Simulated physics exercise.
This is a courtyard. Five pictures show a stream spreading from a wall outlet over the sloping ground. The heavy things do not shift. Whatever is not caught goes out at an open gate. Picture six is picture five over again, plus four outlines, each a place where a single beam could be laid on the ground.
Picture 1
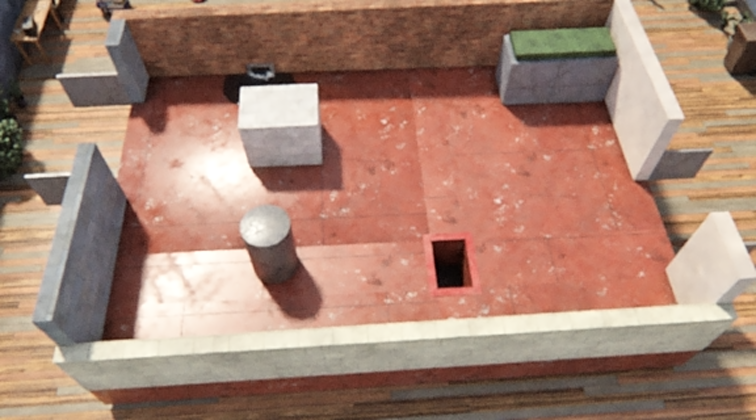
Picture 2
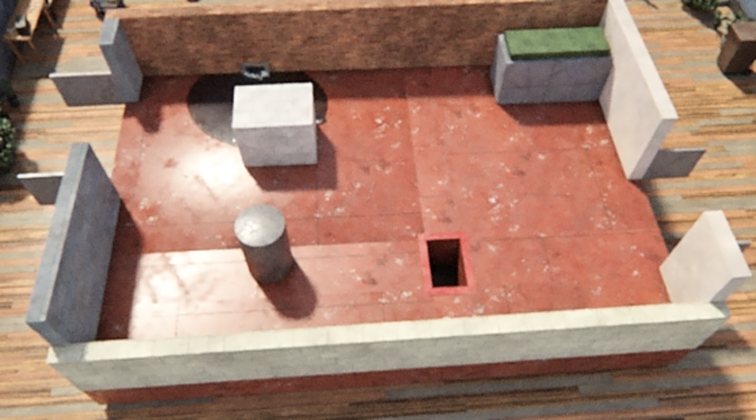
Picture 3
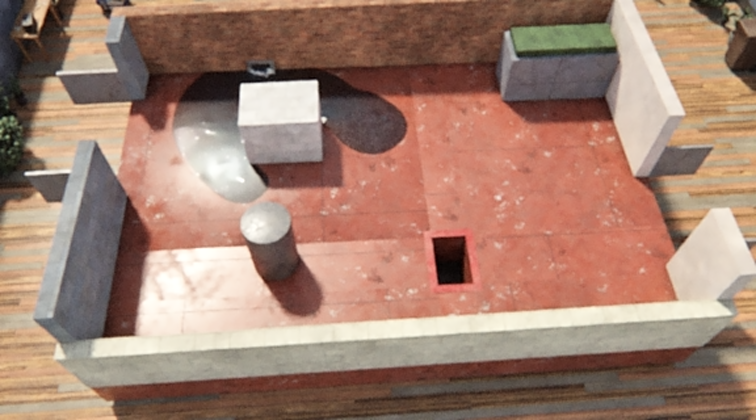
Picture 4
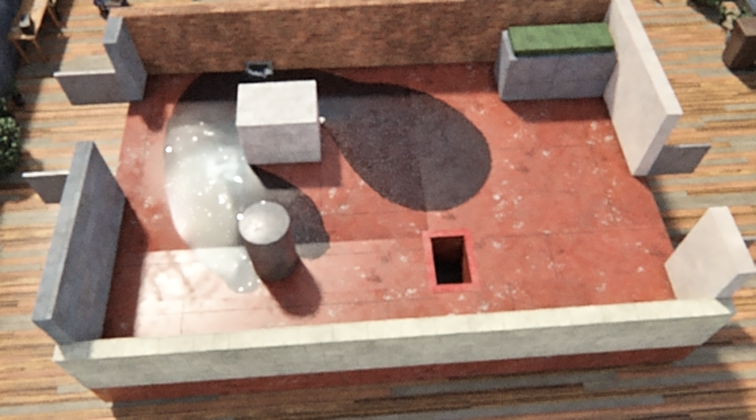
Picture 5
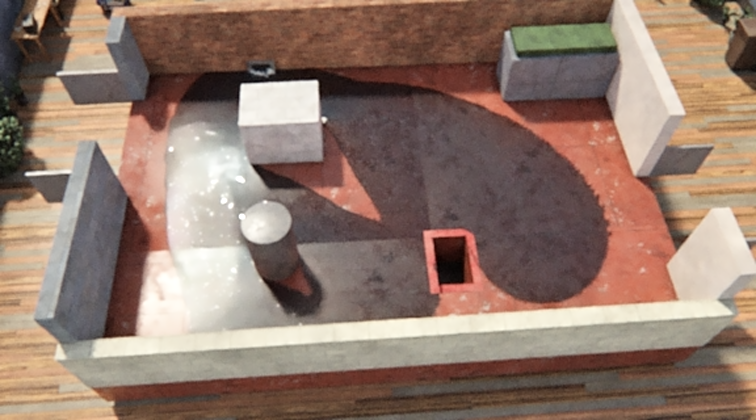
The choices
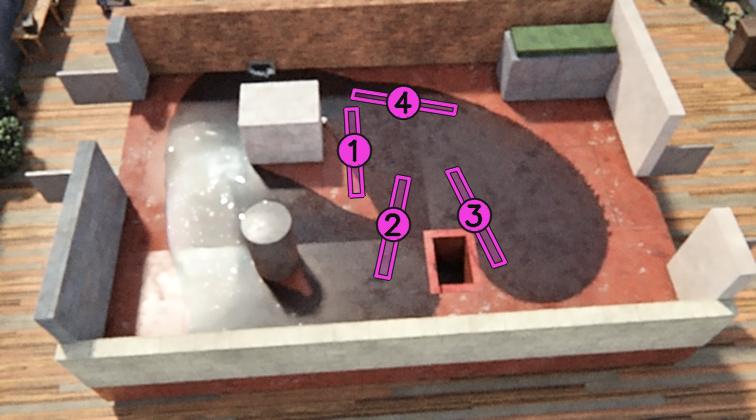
Dark water spreads from a small outlet at the back wall of a red-floored courtyard, seen from high above at an angle, with the view shifting very slightly. A pale block and a grey cylinder stand left of centre, a green-topped planter at back right, and a red-rimmed square opening near the low cream front wall. The water wraps around block and cylinder, widens rightward across the floor, then reaches the opening.
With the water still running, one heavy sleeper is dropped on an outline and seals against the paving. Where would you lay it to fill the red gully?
The best place is 3.
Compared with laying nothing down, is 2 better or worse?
It is worse.
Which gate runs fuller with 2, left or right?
The right gate.
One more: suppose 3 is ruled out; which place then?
Here it is place 4.
On the marked copy, 1 from (356, 195) to (351, 109); 2 from (382, 277) to (403, 177); 3 from (452, 170) to (499, 264); 4 from (353, 94) to (455, 110).
With 1, about 10 % of the stream runs into the red gully, about 88 % out by the gates.
With 2, about 8 % of the stream runs into the red gully, about 91 % out by the gates.
With 3, about 25 % of the stream runs into the red gully, about 73 % out by the gates.
With 4, about 16 % of the stream runs into the red gully, about 82 % out by the gates.
